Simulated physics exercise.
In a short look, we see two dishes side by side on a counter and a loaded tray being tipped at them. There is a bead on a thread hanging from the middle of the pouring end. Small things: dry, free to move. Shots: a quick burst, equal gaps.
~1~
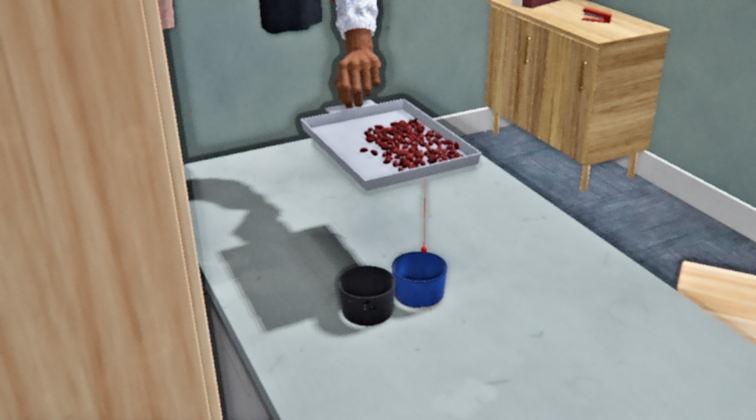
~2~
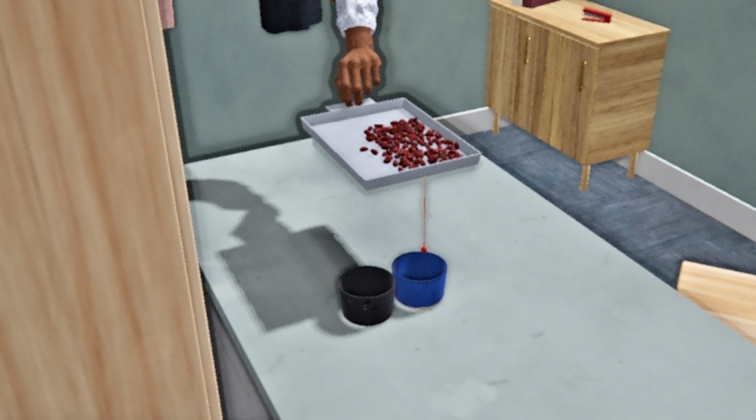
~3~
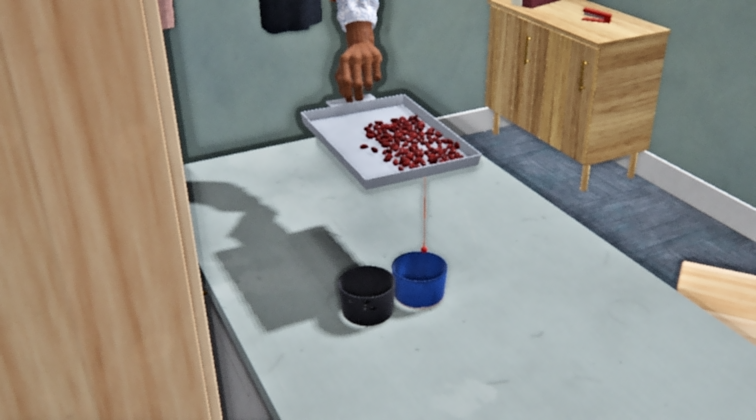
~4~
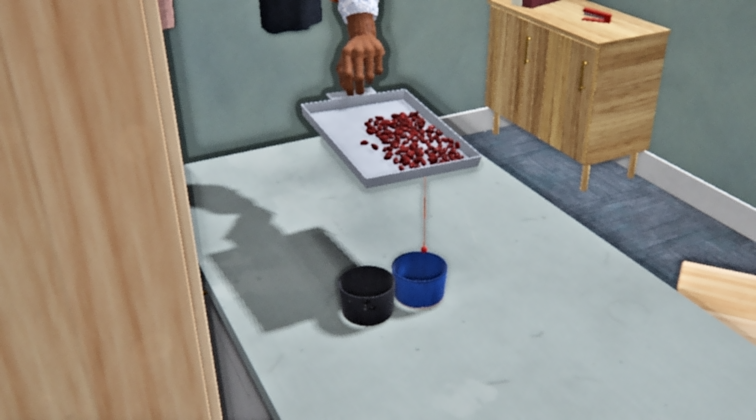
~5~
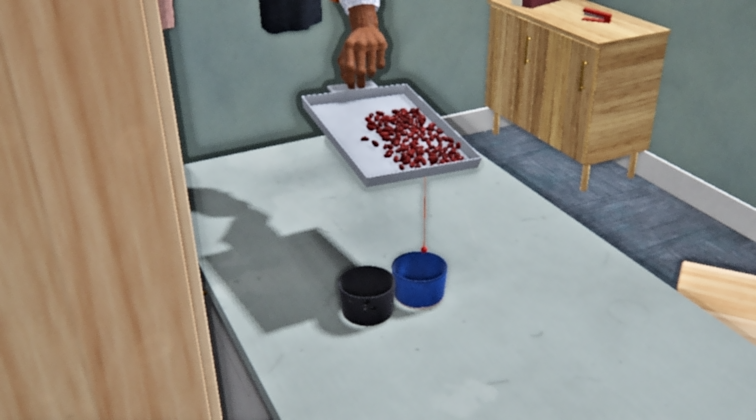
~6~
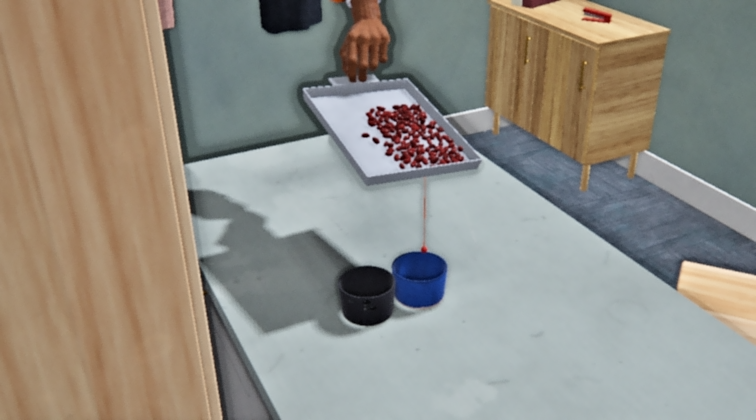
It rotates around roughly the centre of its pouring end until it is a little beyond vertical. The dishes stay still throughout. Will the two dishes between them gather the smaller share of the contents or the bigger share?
Between them the dishes gather the smaller share.
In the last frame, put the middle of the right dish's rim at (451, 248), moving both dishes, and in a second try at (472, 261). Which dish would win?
Place 1: The one on the right side; place 2: The one on the right side.
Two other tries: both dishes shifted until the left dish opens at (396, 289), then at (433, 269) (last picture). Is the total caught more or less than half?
The first try: The smaller part. The second: Most of it.
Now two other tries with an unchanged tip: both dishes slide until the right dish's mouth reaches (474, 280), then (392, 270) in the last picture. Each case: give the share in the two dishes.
It comes to roughly 10 per cent in one try and roughly 0 per cent in the next.
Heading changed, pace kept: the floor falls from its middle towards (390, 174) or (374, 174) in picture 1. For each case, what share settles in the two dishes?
60 % and 60 %.
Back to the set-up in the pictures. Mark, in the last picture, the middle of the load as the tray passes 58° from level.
The middle of the pieces sits at roughly (440, 131).
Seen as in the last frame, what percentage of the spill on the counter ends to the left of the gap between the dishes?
Around 0 %.
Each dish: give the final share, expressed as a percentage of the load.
Left dish: 0 per cent; right dish: 0 per cent.
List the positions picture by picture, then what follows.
The first frame shows corners of the pouring end at (366, 179) and (479, 153), level; middle of the load at (415, 145), kidney beans; left dish at (379, 309); right dish at (433, 292); bead on its thread at (424, 250).
The second frame shows corners of the pouring end at (366, 179) and (479, 153), level; middle of the load at (415, 145).
The third frame shows corners of the pouring end at (367, 178) and (479, 154), tipped barely, lowest at the right corner; middle of the load at (415, 143).
The fourth frame shows corners of the pouring end at (367, 177) and (479, 155), tipped a little, lowest at the right corner; middle of the load at (416, 141).
The fifth frame shows corners of the pouring end at (368, 176) and (480, 157), tipped a little, lowest at the right corner; middle of the load at (416, 139).
The sixth frame shows corners of the pouring end at (369, 175) and (480, 158), tipped a little, lowest at the right corner; middle of the load at (417, 137); left dish at (379, 309); right dish at (433, 292).
Soon, tray tipped steeply; all on the tray.
A while on, tray tipped right over; about a third on the tray; about a quarter outside both; about half in the air.
Towards the end, tray tipped past a quarter turn; a stray few in the right dish; nearly all outside both.
Finally, tray tipped past a quarter turn; none in the left dish; a stray few in the right dish; nearly all outside both.
